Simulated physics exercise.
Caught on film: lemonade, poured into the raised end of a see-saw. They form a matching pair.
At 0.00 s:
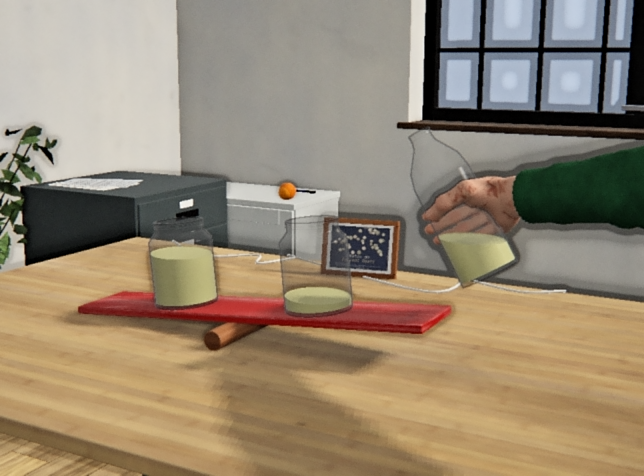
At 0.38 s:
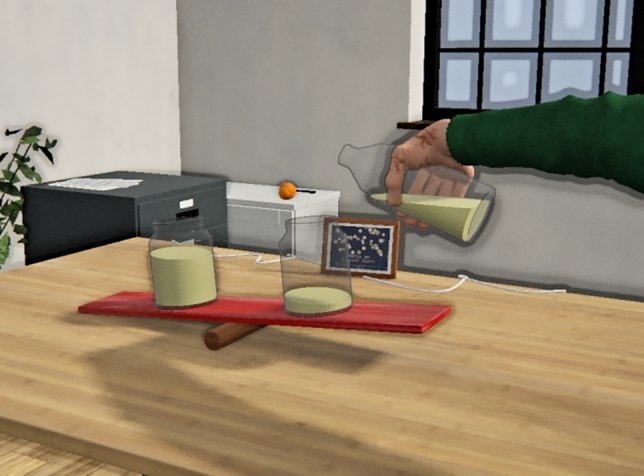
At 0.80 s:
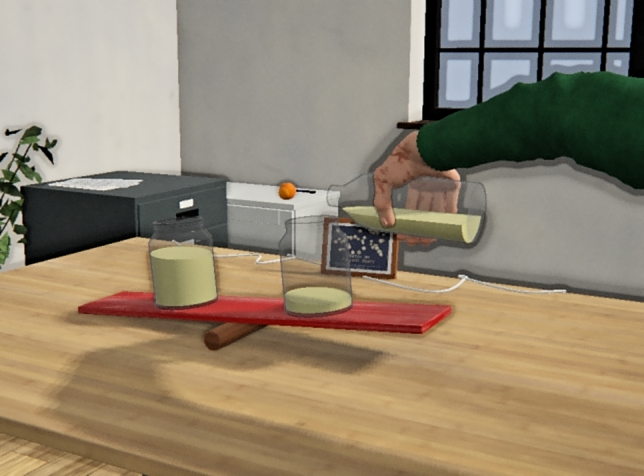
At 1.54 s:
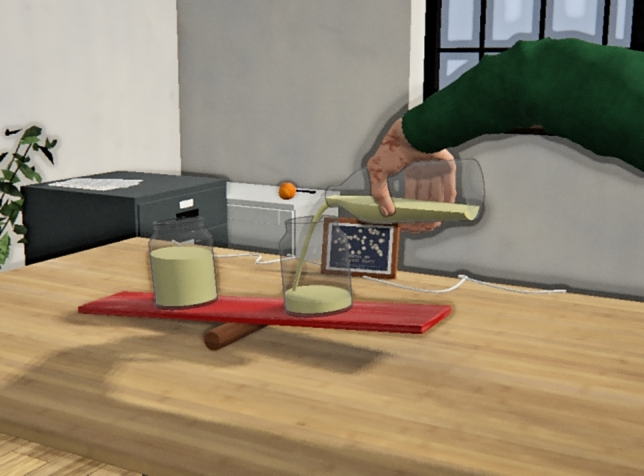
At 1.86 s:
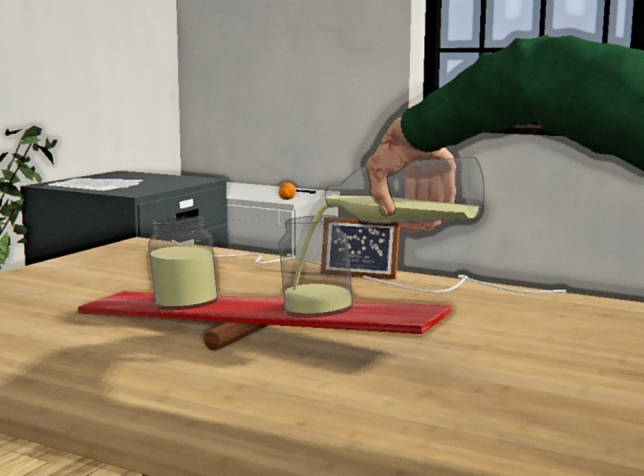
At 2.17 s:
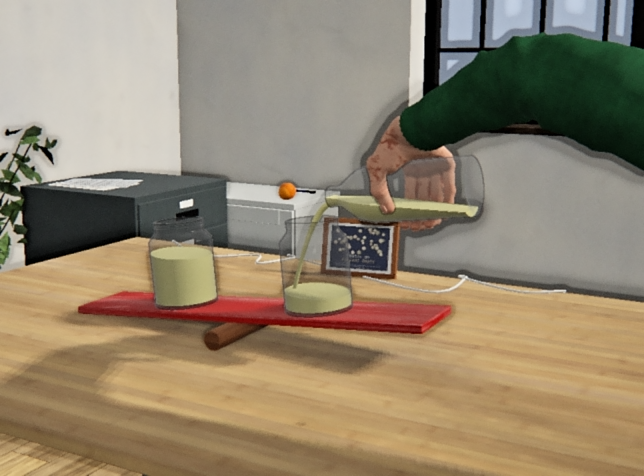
A hand in a green sleeve tilts a bottle of pale liquid until a thin stream pours into the nearly empty right jar, while the red board under both jars, resting on a wooden roller, shows no visible movement.
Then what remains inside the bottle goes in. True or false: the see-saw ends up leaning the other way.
False.
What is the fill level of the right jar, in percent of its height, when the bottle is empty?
It ends up near 35 percent full.
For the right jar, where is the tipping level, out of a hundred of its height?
I reckon close to 55 in a hundred.
Around 3.9 s, the right jar is about a quarter full; the plank leans as before.
Around 5.2 s, the right jar is about a third full; the plank leans as before.
Around 7.0 s, the right jar is about a third full; the plank leans as before.
